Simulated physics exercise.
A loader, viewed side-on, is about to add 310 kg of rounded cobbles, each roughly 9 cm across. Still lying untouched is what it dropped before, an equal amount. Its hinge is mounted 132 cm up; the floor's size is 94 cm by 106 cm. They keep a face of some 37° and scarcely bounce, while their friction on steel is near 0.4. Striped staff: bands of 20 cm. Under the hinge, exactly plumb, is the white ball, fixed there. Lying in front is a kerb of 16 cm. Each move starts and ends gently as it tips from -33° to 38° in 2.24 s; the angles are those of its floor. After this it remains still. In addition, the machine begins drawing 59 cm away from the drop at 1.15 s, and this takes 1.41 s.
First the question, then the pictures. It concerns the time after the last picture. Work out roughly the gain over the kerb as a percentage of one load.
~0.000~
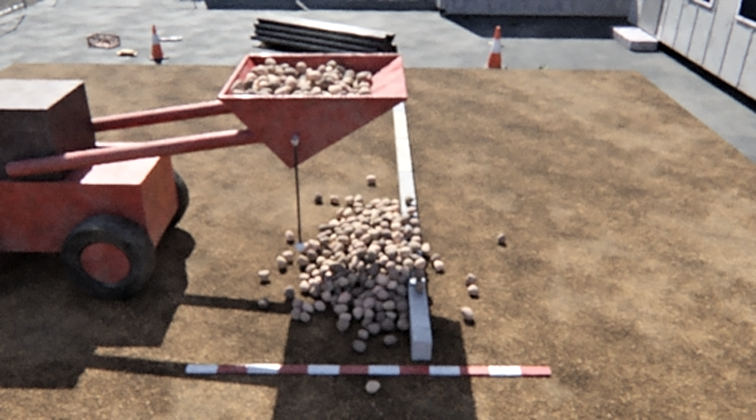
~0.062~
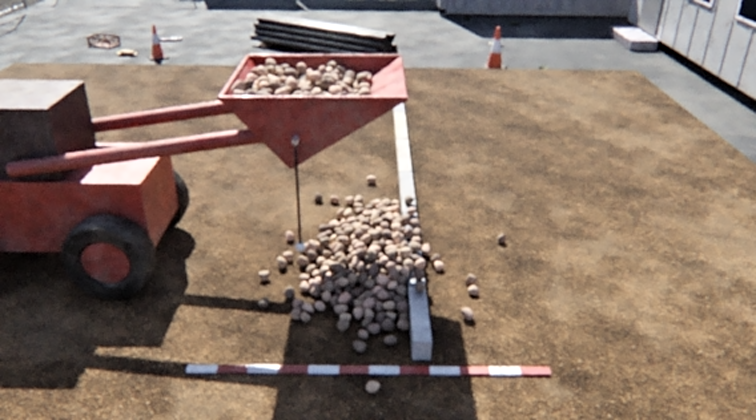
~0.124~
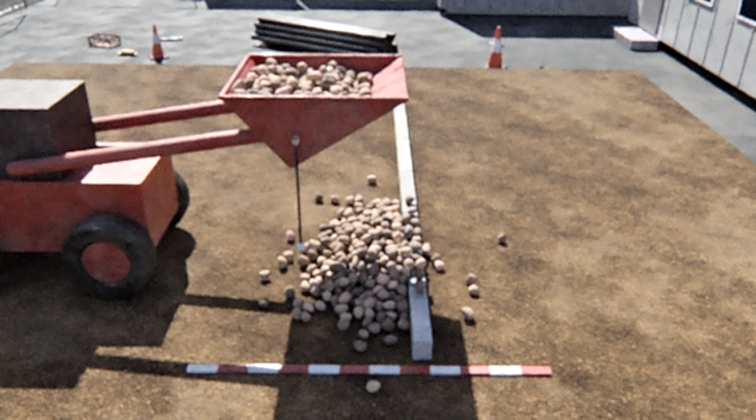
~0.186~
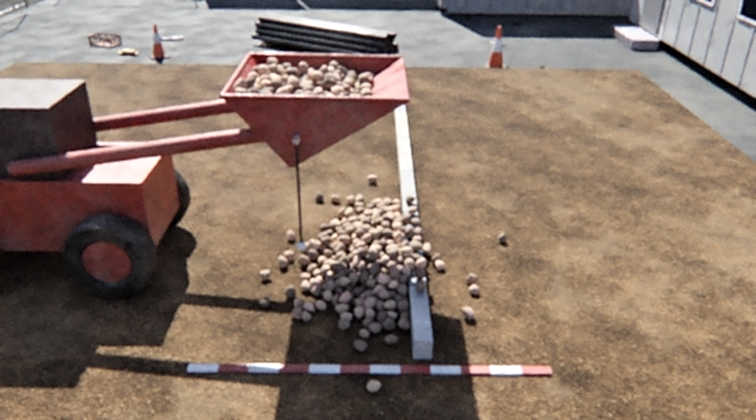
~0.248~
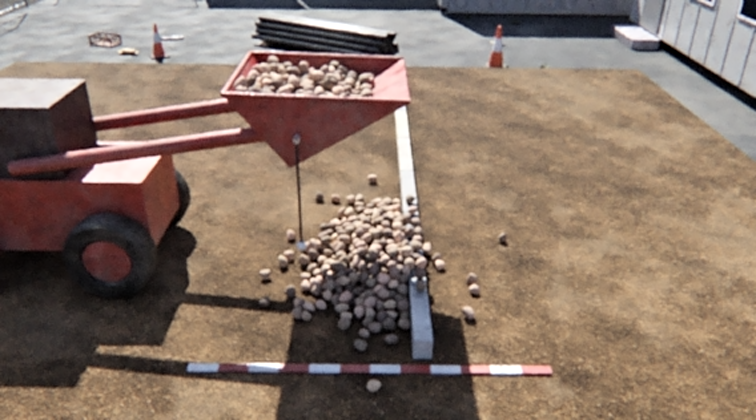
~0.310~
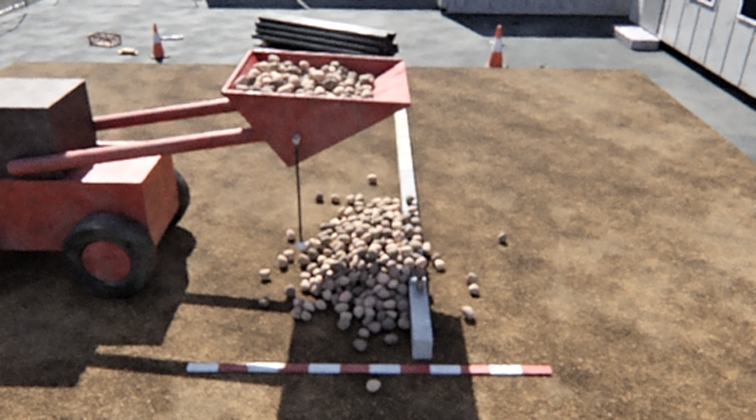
Close to 6 parts in a hundred.
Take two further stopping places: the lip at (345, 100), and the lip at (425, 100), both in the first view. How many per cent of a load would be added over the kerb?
I'd say close to 0 per cent for one and close to 15 per cent for the other, in that order.
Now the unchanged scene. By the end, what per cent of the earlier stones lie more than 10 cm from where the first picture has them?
Roughly 15 % of them.
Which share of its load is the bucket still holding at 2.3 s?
Close to 10 in a hundred is still held.
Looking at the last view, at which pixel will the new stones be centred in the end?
Their middle rests near (351, 245).
After 1.7 s the floor is at 27°; in per cent of one load, 92 in the bucket, 106 on this side of the kerb, 2 over the kerb; the foremost stones are at (454, 264).
After 2.3 s the floor is at 38°; in per cent of one load, 11 in the bucket, 183 on this side of the kerb, 7 over the kerb; the foremost stones are at (460, 252).
After 3.0 s the floor is at 38°; in per cent of one load, 0 in the bucket, 192 on this side of the kerb, 8 over the kerb; the foremost stones are at (471, 262).
After 5.6 s the floor is at 38°; in per cent of one load, 0 in the bucket, 192 on this side of the kerb, 8 over the kerb; the foremost stones are at (471, 262). Net gain over the kerb, 6.
